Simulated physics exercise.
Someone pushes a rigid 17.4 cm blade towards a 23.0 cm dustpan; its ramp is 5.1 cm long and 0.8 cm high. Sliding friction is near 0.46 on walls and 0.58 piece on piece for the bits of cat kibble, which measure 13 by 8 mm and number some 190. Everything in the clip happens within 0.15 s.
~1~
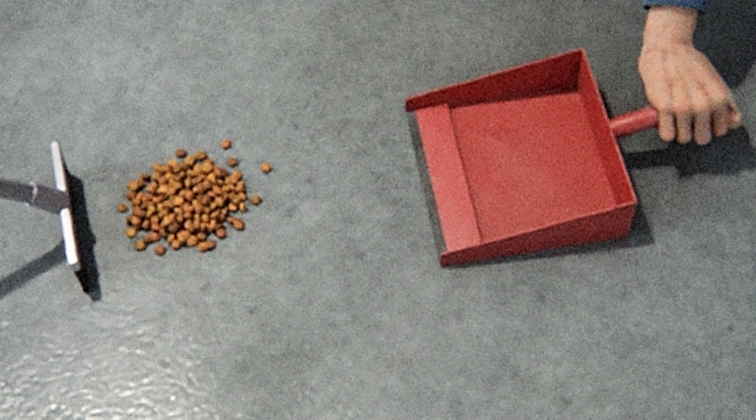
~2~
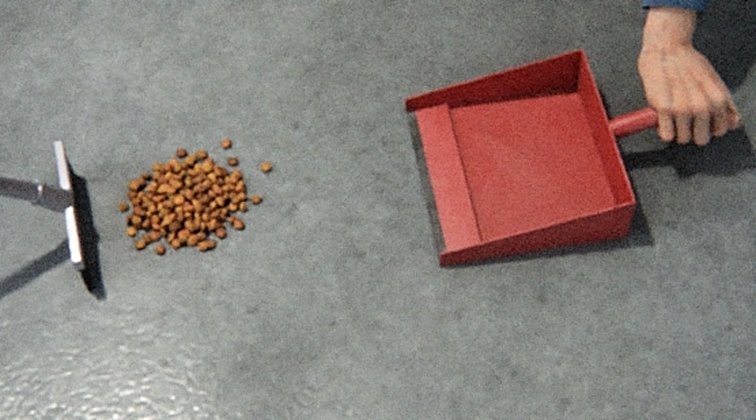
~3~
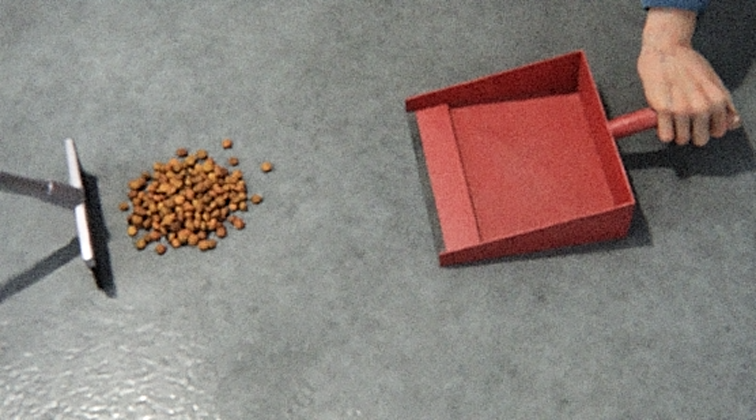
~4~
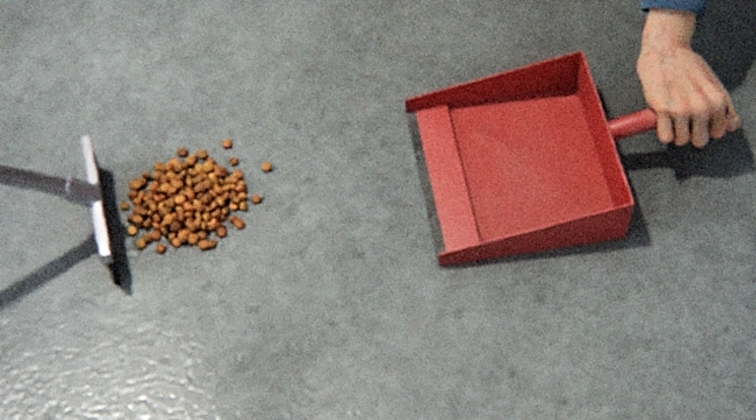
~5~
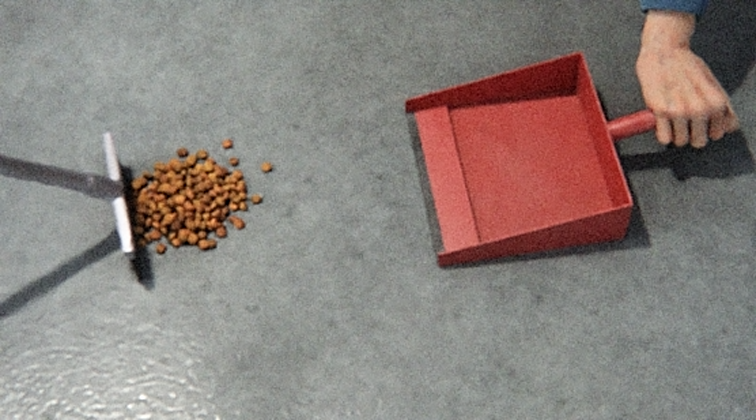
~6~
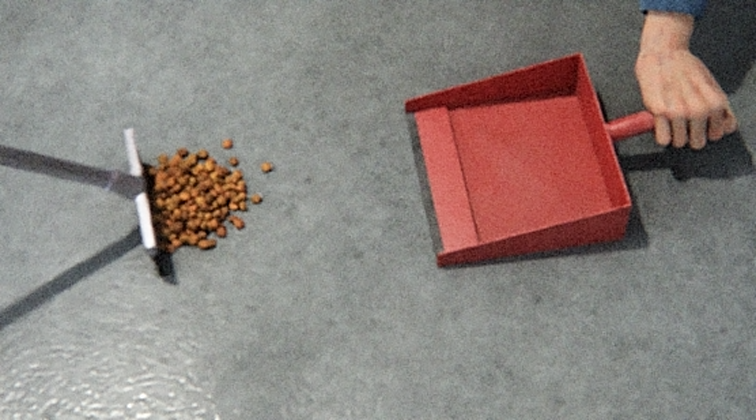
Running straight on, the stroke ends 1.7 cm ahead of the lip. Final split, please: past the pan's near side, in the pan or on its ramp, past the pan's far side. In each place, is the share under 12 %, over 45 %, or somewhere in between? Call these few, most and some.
I would put it this way: Near side few, pan most, far side some.
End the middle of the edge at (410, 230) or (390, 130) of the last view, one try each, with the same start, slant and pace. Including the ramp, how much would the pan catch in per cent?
Some 35 per cent on the first try, 45 per cent on the second.
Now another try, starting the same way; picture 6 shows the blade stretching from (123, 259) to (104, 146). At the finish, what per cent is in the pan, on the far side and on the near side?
Pan 30 % / far 5 % / near 0 %.
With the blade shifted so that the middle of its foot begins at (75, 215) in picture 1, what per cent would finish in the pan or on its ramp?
I'd put it at around 50 per cent.
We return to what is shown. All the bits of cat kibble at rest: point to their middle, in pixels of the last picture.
At about (419, 157).
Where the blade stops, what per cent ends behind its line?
Close to 10 percent.
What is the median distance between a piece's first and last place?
I'd say close to 30 cm.
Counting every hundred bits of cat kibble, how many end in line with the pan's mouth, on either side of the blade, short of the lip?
That works out near 35 percent.
Then, 0.18 s after the last picture, middle of the blade 18 cm from the lip; 0 % over the lip, far side 10 %, near side 0 %.
Then, 0.30 s after the last picture, middle of the blade 7 cm from the lip; 0 % over the lip, far side 15 %, near side 0 %.
Then, 0.56 s after the last picture, middle of the blade 3 cm from the lip; 50 % over the lip, far side 15 %, near side 0 %.
In the end, near side 0 %, pan 50 %, far side 15 %, in front of the lip or behind the blade 35 %.
